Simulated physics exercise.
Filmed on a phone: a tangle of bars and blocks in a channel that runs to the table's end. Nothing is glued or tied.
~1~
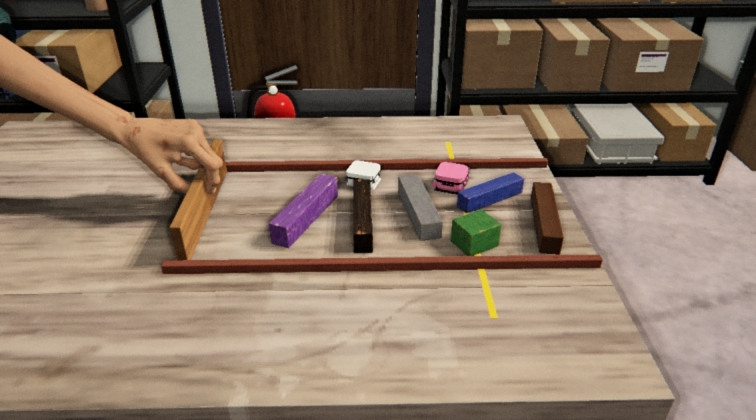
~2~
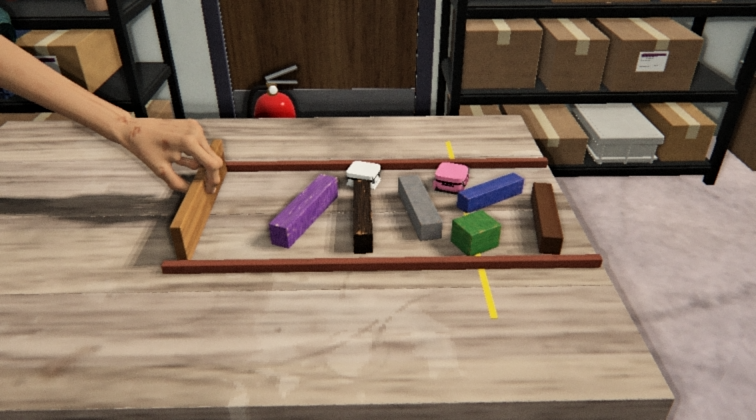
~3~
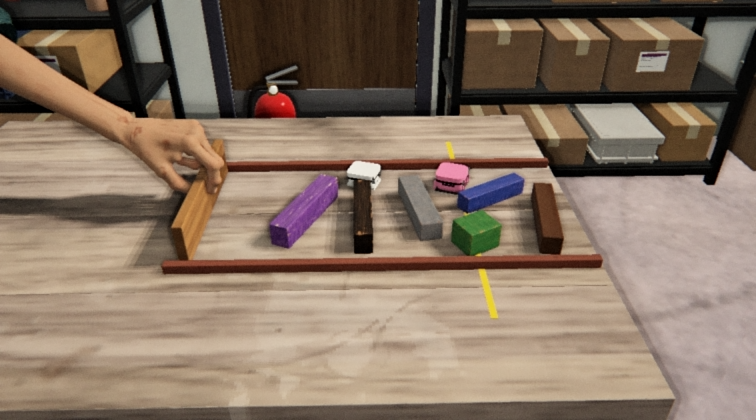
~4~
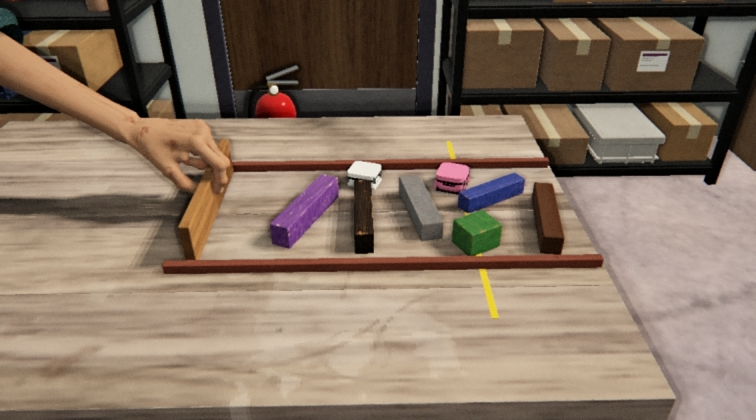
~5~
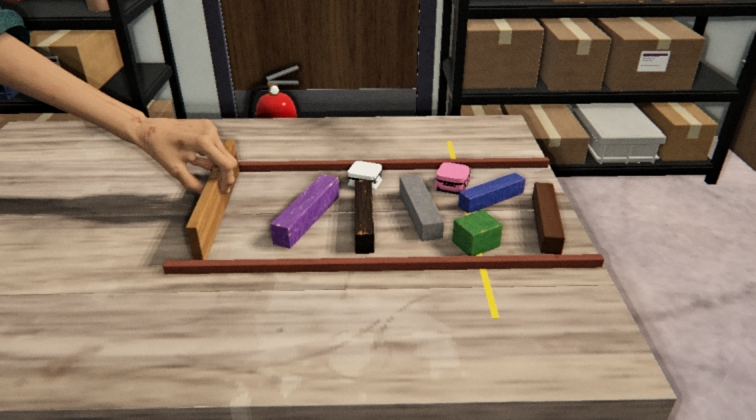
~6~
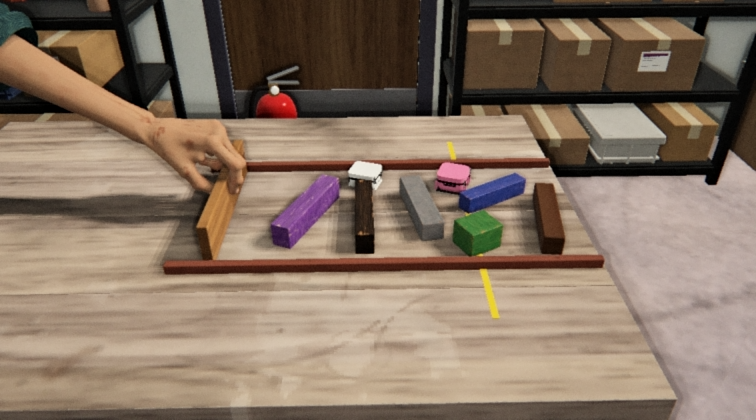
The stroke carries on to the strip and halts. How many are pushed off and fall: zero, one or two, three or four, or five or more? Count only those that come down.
Outcome: The number that fall off is zero.
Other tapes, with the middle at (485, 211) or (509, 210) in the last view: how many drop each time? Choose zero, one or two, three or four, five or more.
The falls would be zero; one to two.
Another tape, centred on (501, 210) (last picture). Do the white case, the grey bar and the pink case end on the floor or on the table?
The white case remains up, the grey bar remains up, the pink case is kept.
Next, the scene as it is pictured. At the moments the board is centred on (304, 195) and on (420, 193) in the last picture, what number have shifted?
1 and 7.
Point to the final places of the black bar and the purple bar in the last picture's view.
About (500, 213), and the other about (479, 207).
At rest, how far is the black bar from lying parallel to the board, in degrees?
Roughly 0° out of line.
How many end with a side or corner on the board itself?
In contact: 2.
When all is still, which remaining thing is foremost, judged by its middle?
That is the brown stick.
Soon after, none off yet; brown stick at rest near (548, 217); blue bar at rest near (493, 193); green block at rest near (477, 234).
After that, none off yet; brown stick at rest near (548, 217); blue bar at rest near (493, 193); green block at rest near (480, 235).
In the end, the number that fall off is zero.
